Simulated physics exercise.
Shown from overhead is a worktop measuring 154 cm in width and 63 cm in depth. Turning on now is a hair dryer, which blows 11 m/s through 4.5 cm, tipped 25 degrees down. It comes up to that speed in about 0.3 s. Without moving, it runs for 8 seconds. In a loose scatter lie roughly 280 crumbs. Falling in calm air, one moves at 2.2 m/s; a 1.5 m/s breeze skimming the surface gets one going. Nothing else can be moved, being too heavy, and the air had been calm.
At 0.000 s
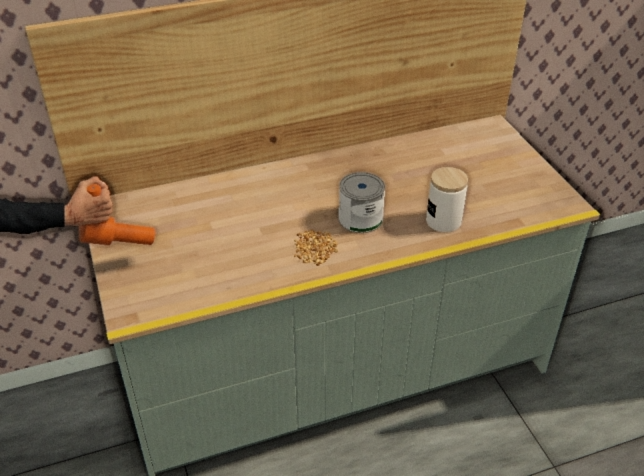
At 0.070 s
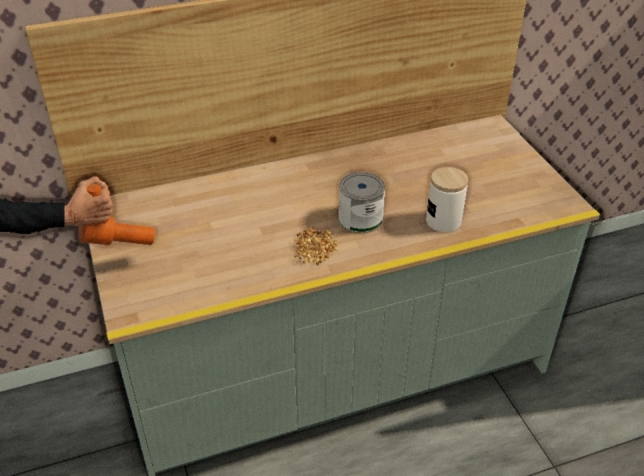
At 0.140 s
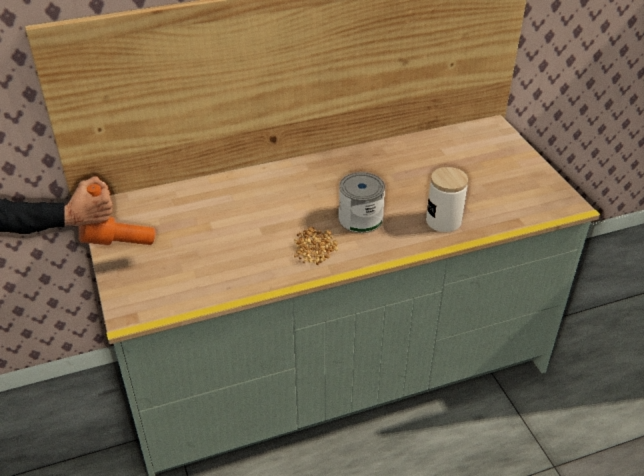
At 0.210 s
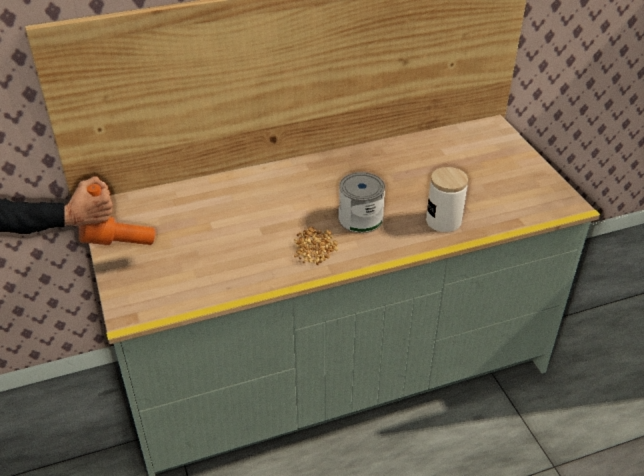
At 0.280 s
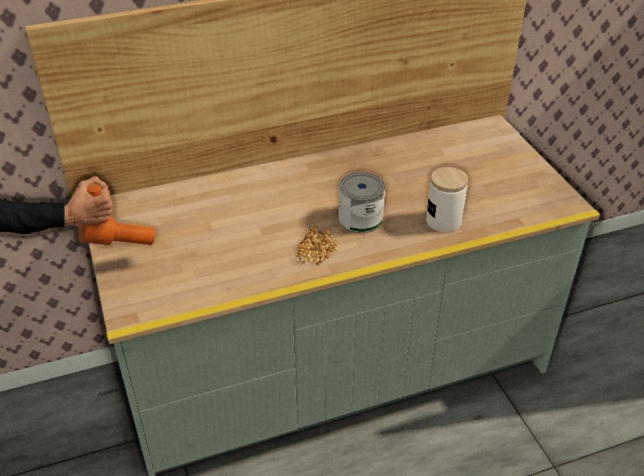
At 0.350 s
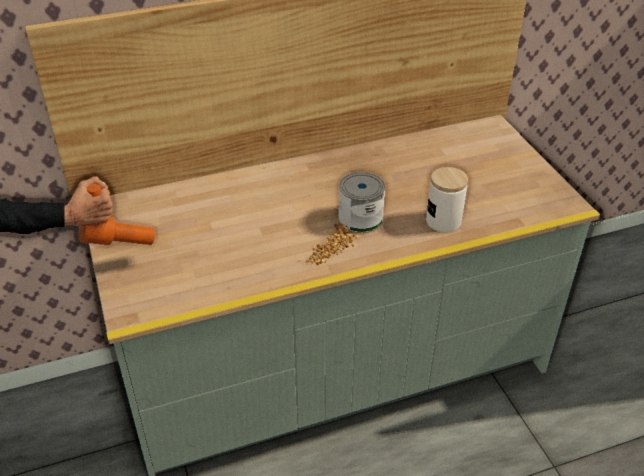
Hand holding an orange hair dryer over a wooden worktop as a small pile of crumbs begins spreading right, past a tin.
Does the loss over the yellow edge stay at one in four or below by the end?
The quarter mark is passed.
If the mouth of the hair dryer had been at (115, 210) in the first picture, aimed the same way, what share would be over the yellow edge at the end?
My estimate is close to 80 percent.
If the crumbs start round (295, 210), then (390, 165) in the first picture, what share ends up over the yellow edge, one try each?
First try 0 %, second try 0 %.
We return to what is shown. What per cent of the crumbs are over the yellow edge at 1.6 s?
About 90 per cent.
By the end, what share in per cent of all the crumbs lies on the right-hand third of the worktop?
10 %.
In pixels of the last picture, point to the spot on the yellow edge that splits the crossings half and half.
Median crossing point, approx. (462, 250).
After 1.6 s, 14 % are on the move or not yet settled, 87 % are over the yellow edge.
After 2.6 s, 12 % are on the move or not yet settled, 88 % are over the yellow edge.
After 4.4 s, 11 % are on the move or not yet settled, 89 % are over the yellow edge.
After 8.0 s, at the end, 90 % are over the yellow edge.
